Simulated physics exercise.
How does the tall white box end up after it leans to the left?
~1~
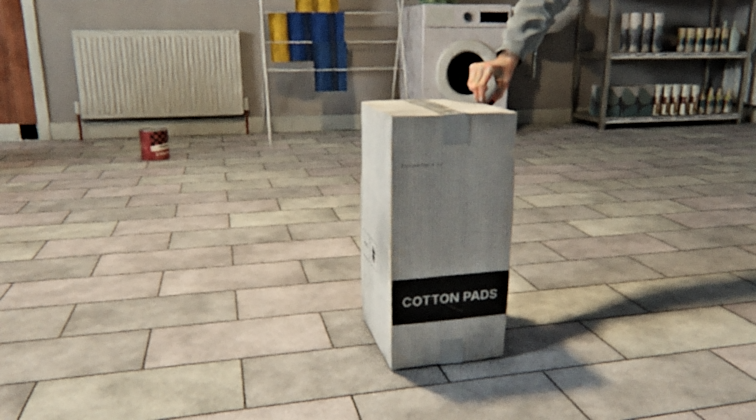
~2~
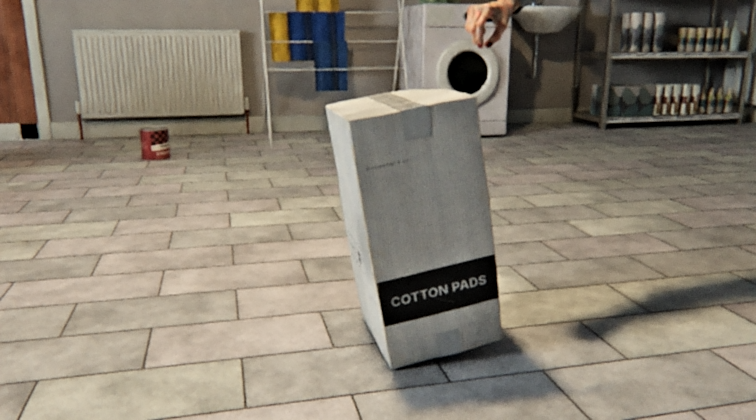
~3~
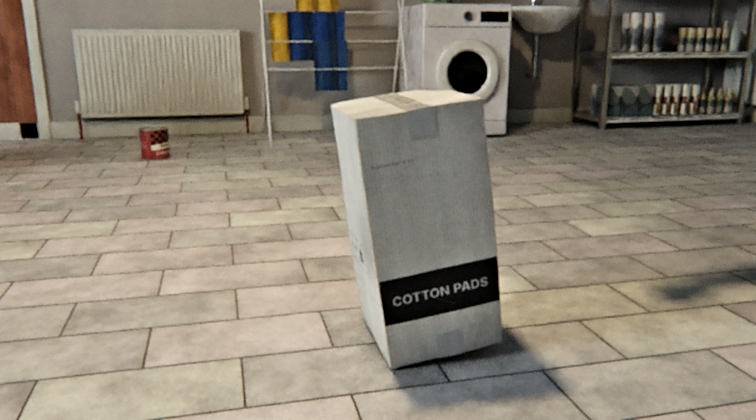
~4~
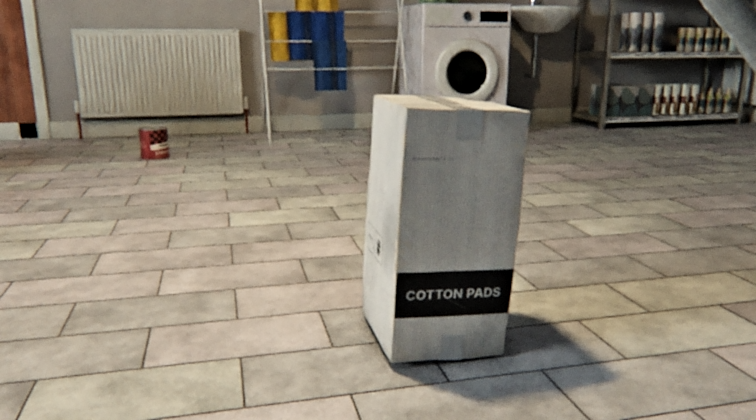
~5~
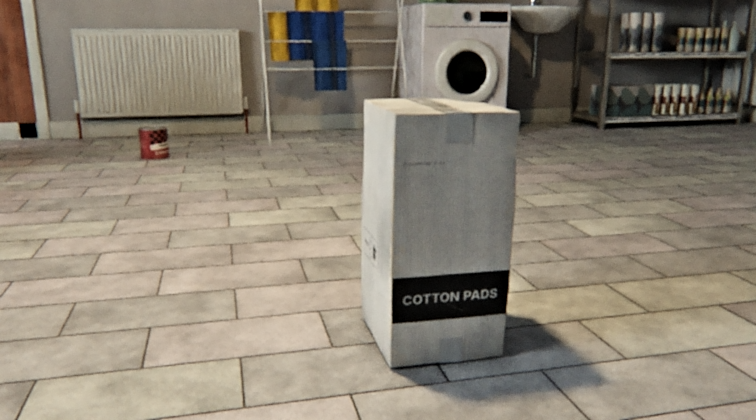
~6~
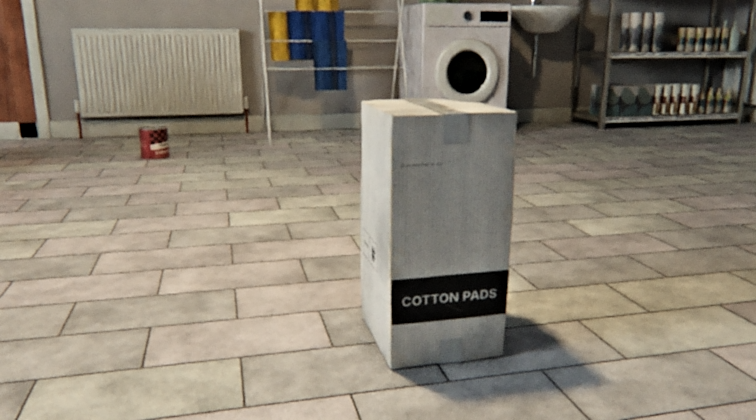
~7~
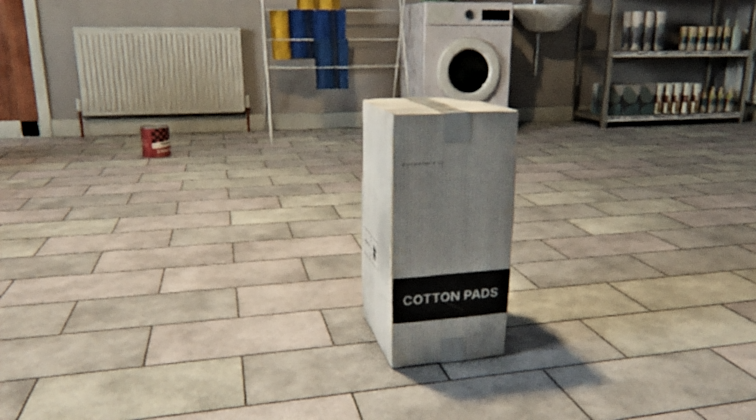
It rocks back to the right and settles upright on its base, without anyone catching it.
A laundry room with pale tiled floor is seen from the front by a slightly swaying camera, with a radiator, a drying rack holding blue and yellow cloths, a white washing machine and shelves of bottles along the back. A tall white box labelled cotton pads stands in the foreground, and a small red tin sits behind it to the left. A hand at the top right of the box lets go and draws back as the box leans left. The box then rocks back to the right, shifts slightly, and stands upright and still.
